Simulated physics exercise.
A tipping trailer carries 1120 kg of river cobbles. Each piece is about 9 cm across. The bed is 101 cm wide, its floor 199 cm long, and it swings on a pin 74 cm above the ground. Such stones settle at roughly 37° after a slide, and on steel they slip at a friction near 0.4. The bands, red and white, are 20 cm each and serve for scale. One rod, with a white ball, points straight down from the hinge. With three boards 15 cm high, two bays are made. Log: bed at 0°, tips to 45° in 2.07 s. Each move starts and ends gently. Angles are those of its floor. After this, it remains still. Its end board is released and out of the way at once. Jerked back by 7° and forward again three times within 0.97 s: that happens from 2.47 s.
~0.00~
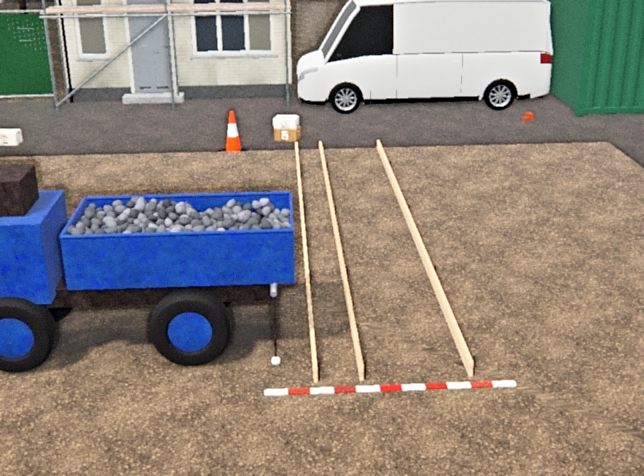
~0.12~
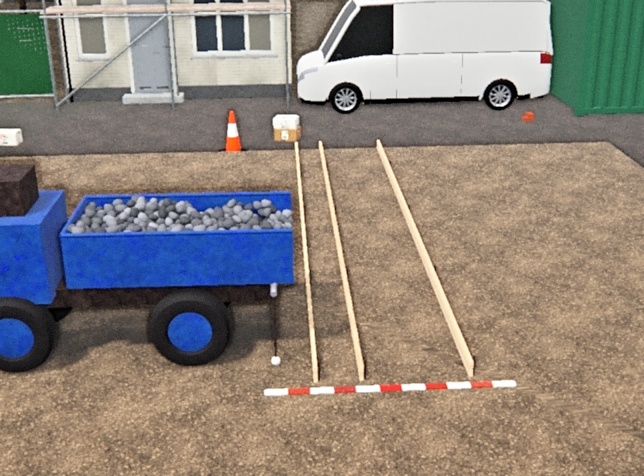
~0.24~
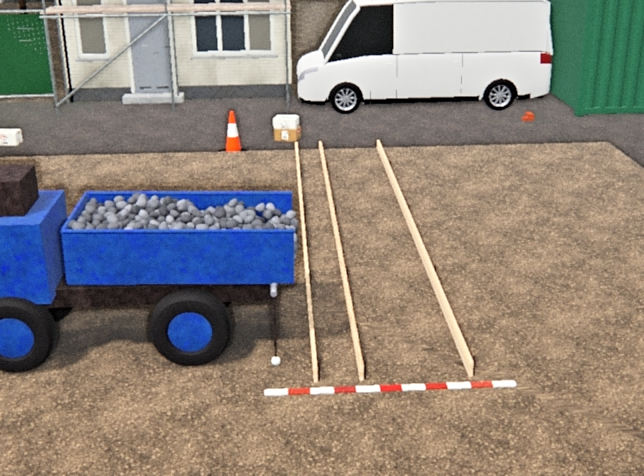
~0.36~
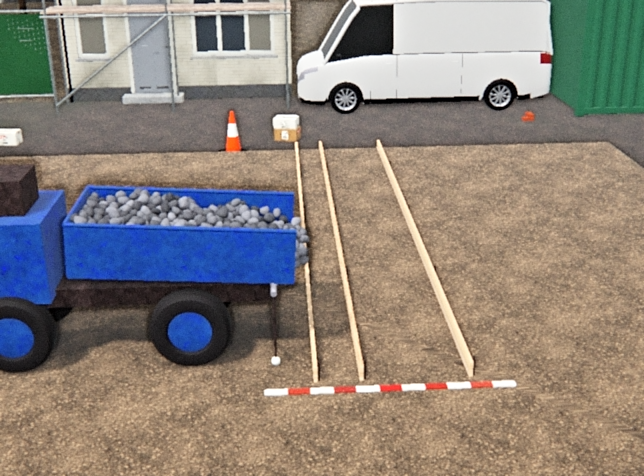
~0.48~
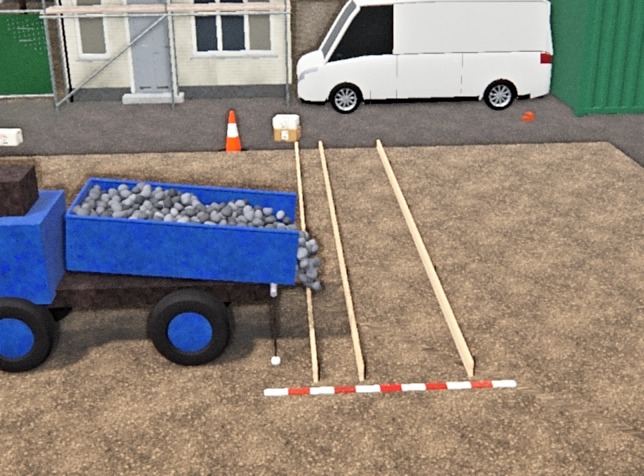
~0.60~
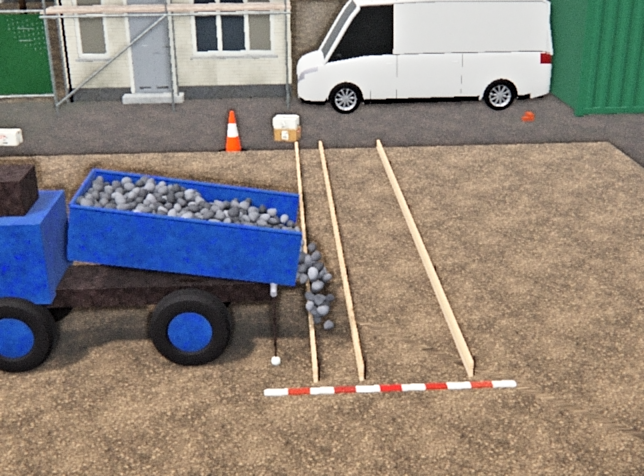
The footage shows a blue trailer loaded with grey stones standing level beside wooden boards on bare ground, then its bed tilts slightly, front end rising, as some stones pour from the right end and drop between the nearest boards.
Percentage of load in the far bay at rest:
55 per cent.
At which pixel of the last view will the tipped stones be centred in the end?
Roughly (369, 323), I'd say.
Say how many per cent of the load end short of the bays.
Load fraction: Approx. 15 %.
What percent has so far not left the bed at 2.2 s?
Near 15 in a hundred.
After 1.5 s the floor is at 38°; 71 % in the bed, 3 % short of the bays, 25 % in the near bay, 1 % in the far bay; the foremost stones are at (382, 328).
After 2.2 s the floor is at 45°; 16 % in the bed, 11 % short of the bays, 41 % in the near bay, 32 % in the far bay; the foremost stones are at (446, 328).
After 3.9 s the floor is at 45°; 0 % in the bed, 13 % short of the bays, 29 % in the near bay, 56 % in the far bay, 2 % past the last board; the foremost stones are at (509, 312).
After 6.7 s the floor is at 45°; 0 % in the bed, 13 % short of the bays, 29 % in the near bay, 56 % in the far bay, 2 % past the last board; the foremost stones are at (509, 312).
